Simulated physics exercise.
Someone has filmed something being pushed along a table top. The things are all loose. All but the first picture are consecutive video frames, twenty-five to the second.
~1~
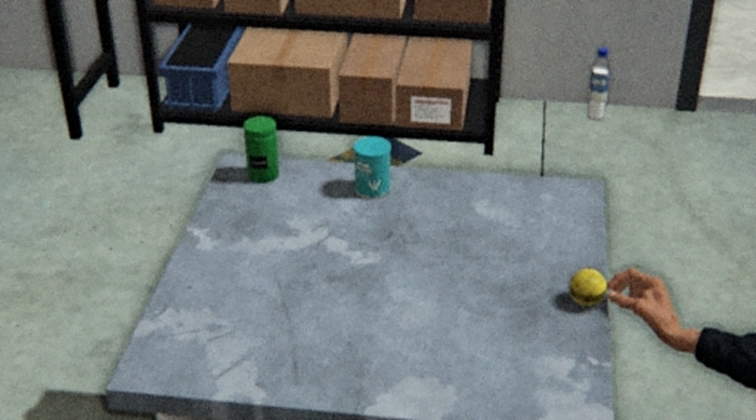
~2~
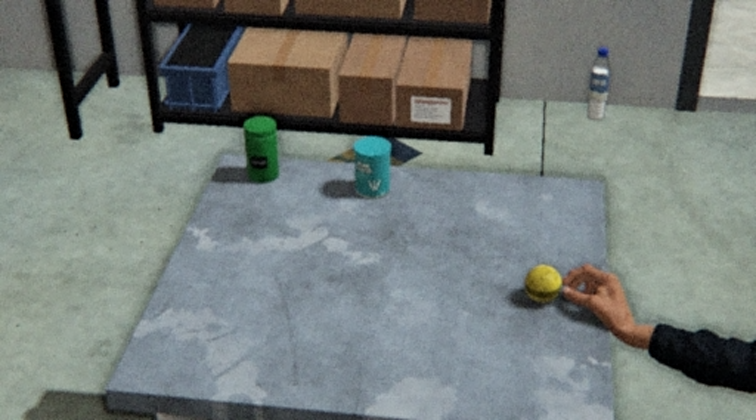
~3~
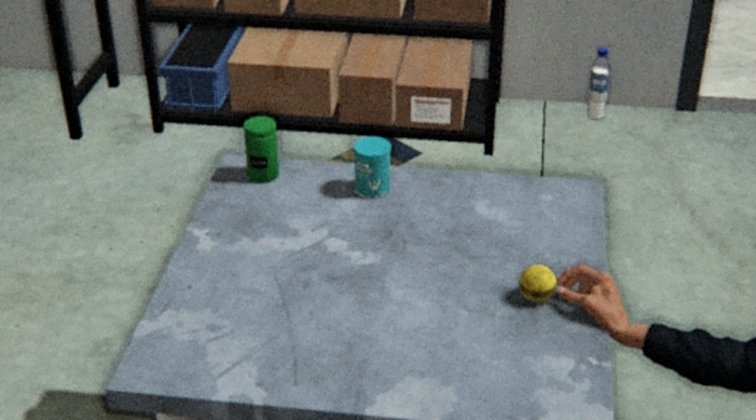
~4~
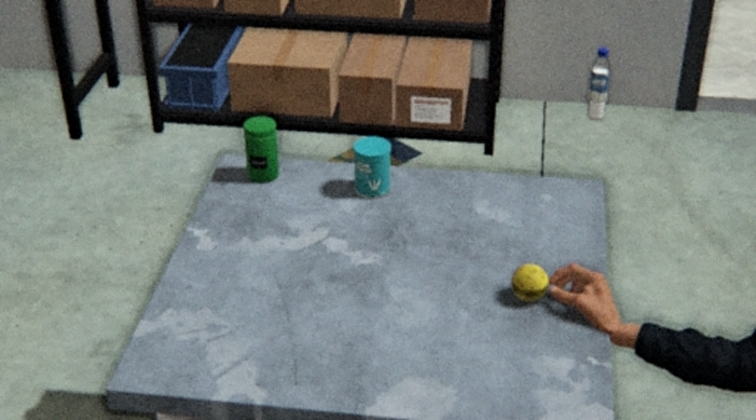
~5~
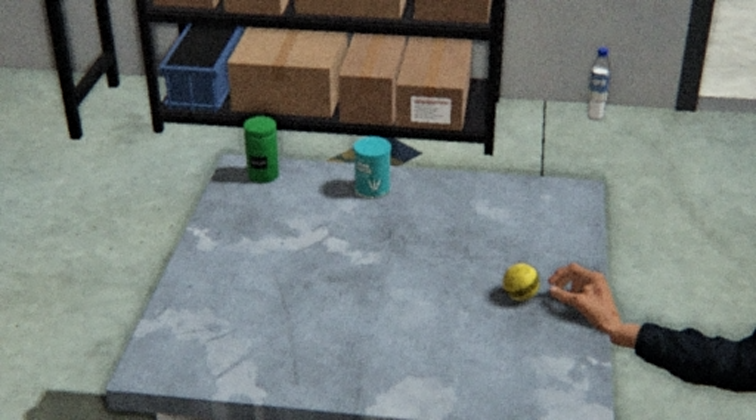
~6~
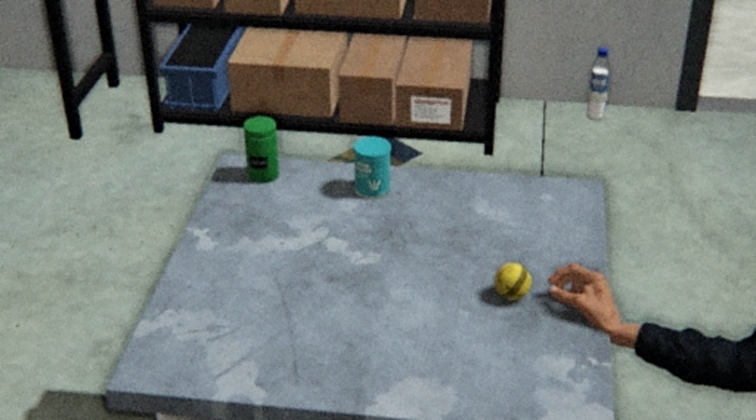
A hand pushing a yellow ball leftward across a grey table, then staying back as the ball rolls a little farther left.
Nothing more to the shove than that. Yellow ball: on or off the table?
It is going to finish on the table.
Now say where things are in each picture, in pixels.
Under the hand; yellow ball (588, 287), in the first picture.
Under the hand; yellow ball (543, 284), in the second picture.
Under the hand; yellow ball (538, 283), in the third picture.
Yellow ball (530, 283), in the fourth picture.
Yellow ball (521, 282) rolled a little, in the fifth picture.
Yellow ball (512, 281) rolled a little, in the sixth picture.
Then, 0.20 s after the last picture, yellow ball rolled about its own width near (474, 279).
Then, 0.40 s after the last picture, yellow ball rolled well along near (442, 276).
Then, 0.60 s after the last picture, yellow ball rolled well along near (415, 274).
Then, 1.00 s after the last picture, yellow ball rolled well along near (380, 271).
At rest, moved from the start, yellow ball. Seen from the same camera at the end, yellow ball near (368, 270).
